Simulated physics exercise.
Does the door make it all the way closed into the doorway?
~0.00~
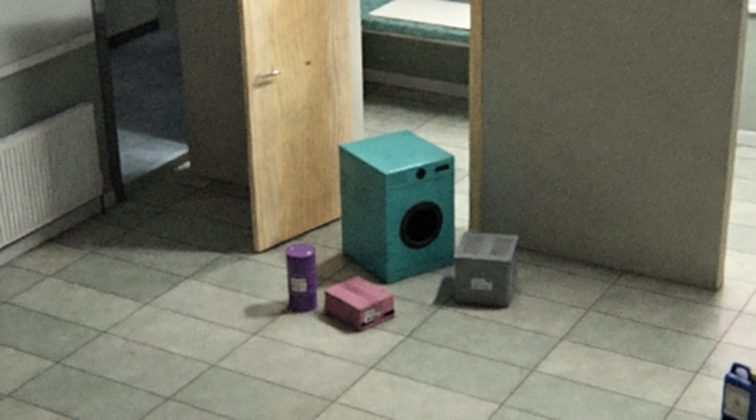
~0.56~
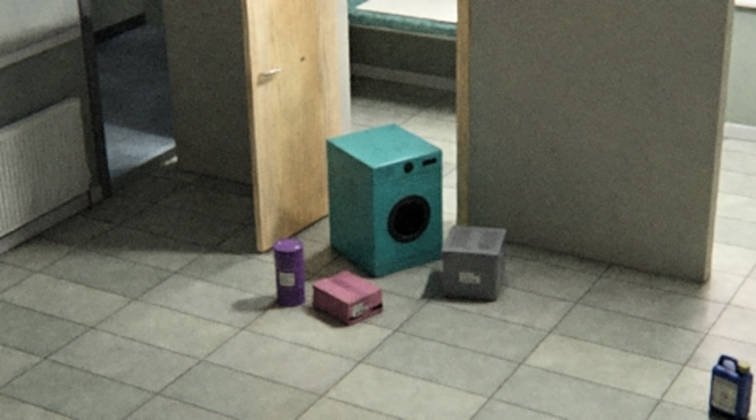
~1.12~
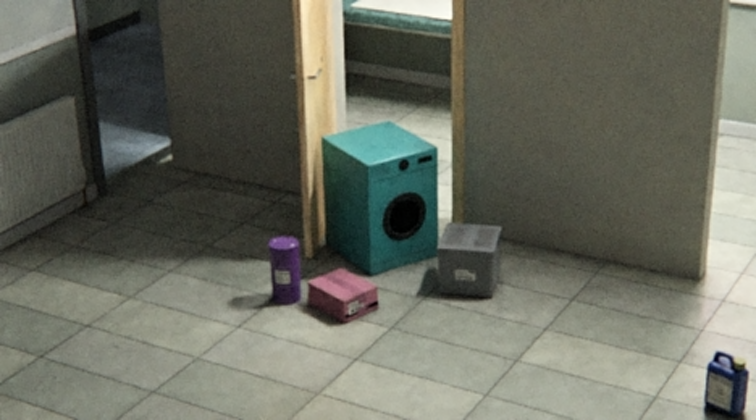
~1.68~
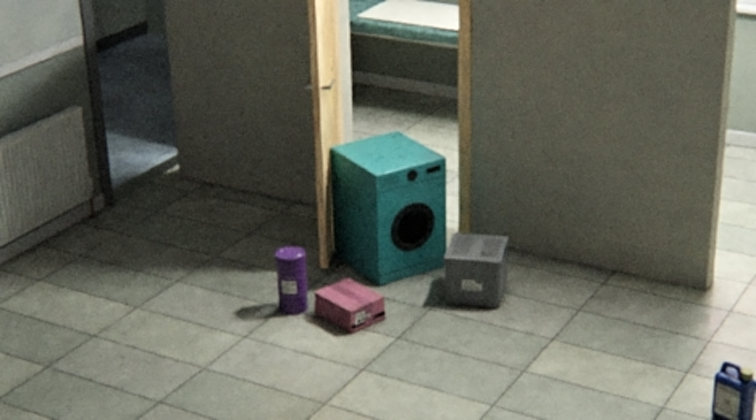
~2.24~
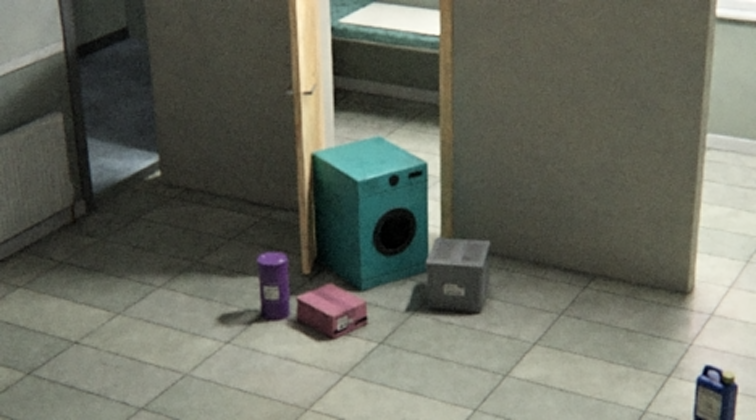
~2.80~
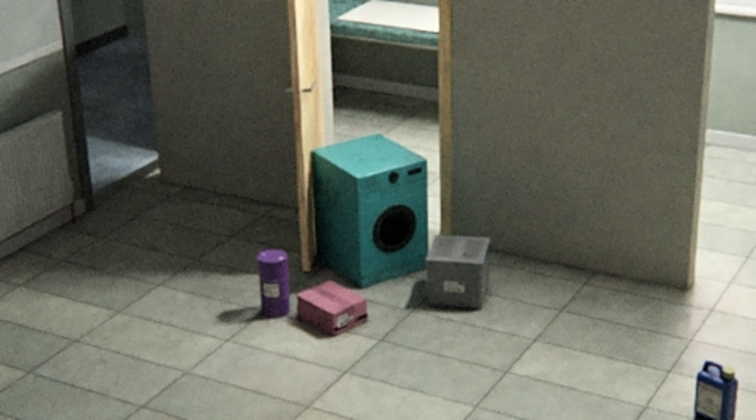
No, the door jams partway. It comes to a stop at the turquoise washing machine standing in its path and stays well open.
